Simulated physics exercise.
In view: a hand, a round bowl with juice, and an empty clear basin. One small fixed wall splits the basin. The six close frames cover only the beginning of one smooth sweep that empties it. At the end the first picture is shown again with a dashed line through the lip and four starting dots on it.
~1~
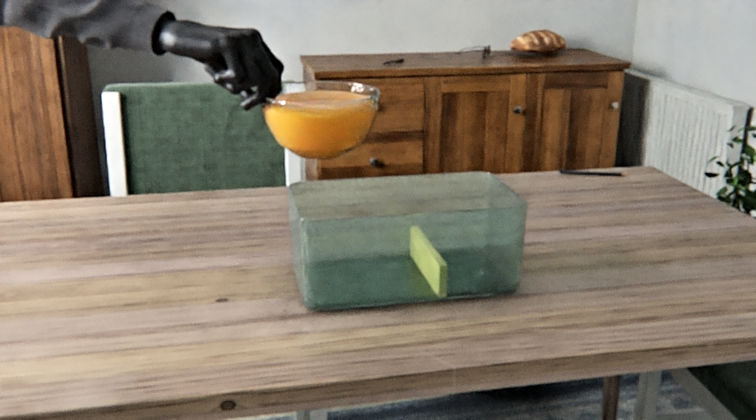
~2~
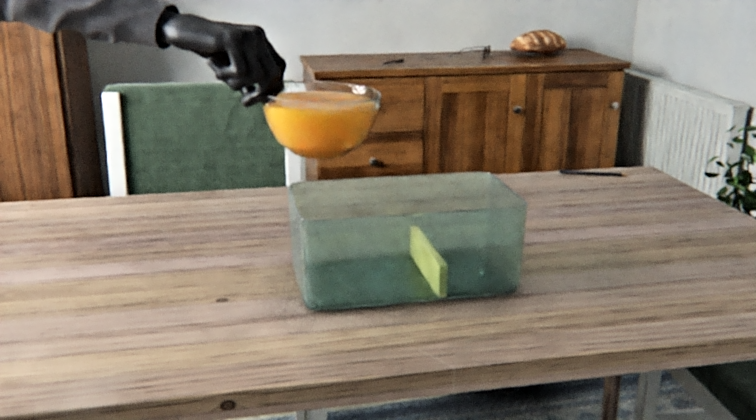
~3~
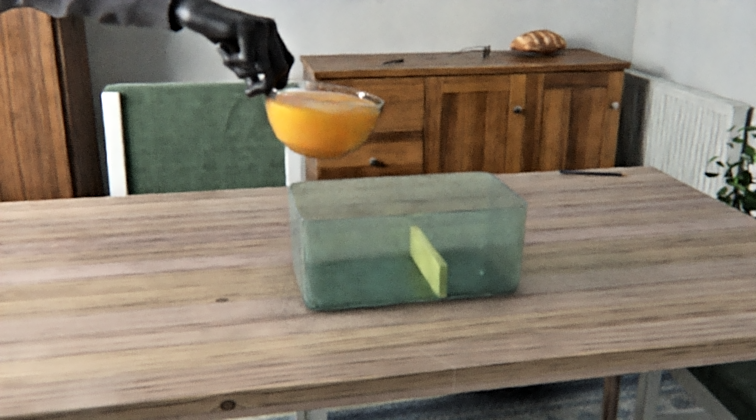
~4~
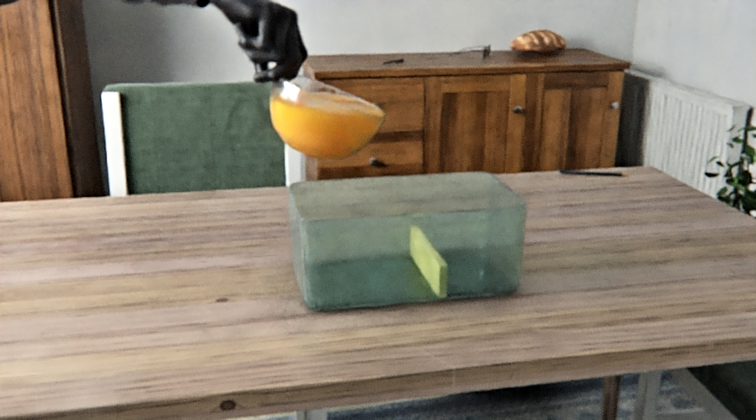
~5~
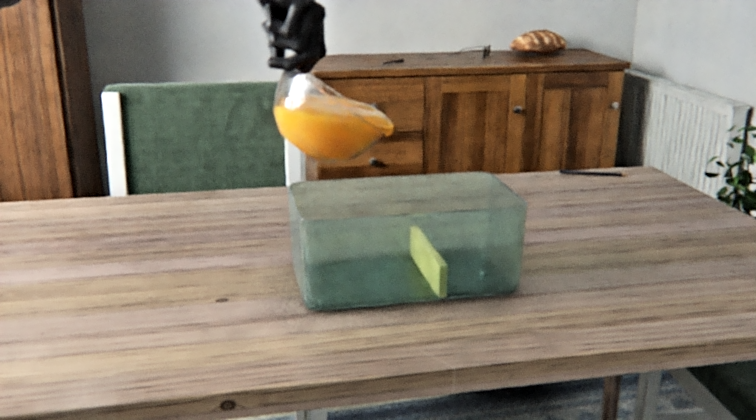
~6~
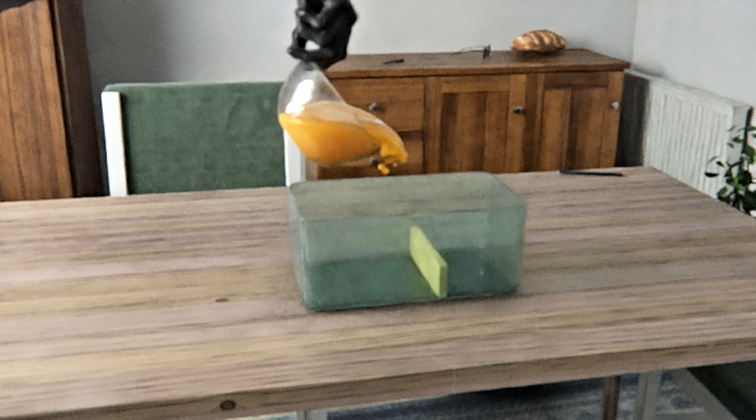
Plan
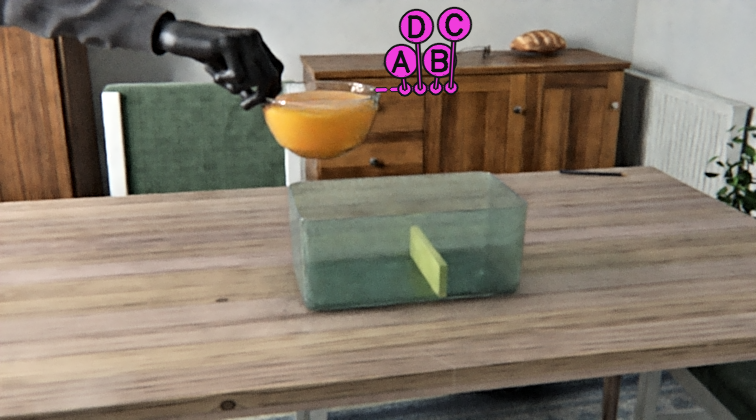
A room with a wooden table is seen from slightly above its front edge, with a green chair, a wooden sideboard holding a loaf, and a radiator behind. A black hand in a grey sleeve holds a clear round bowl of orange juice above a greenish clear basin with a yellow-green upright piece. The hand rises and tilts the bowl rightward until juice passes its lip, while the camera stays still.
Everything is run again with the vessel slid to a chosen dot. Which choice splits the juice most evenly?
A is best.
On the marked copy, A at (404, 89); B at (435, 88); C at (450, 87); D at (420, 88).
Choosing A, about 50 % ends left of the wall and 46 % right of it; 3 % is lost outside.
Choosing B, about 26 % ends left of the wall and 70 % right of it; 4 % is lost outside.
Choosing C, about 22 % ends left of the wall and 75 % right of it; 3 % is lost outside.
Choosing D, about 37 % ends left of the wall and 60 % right of it; 4 % is lost outside.
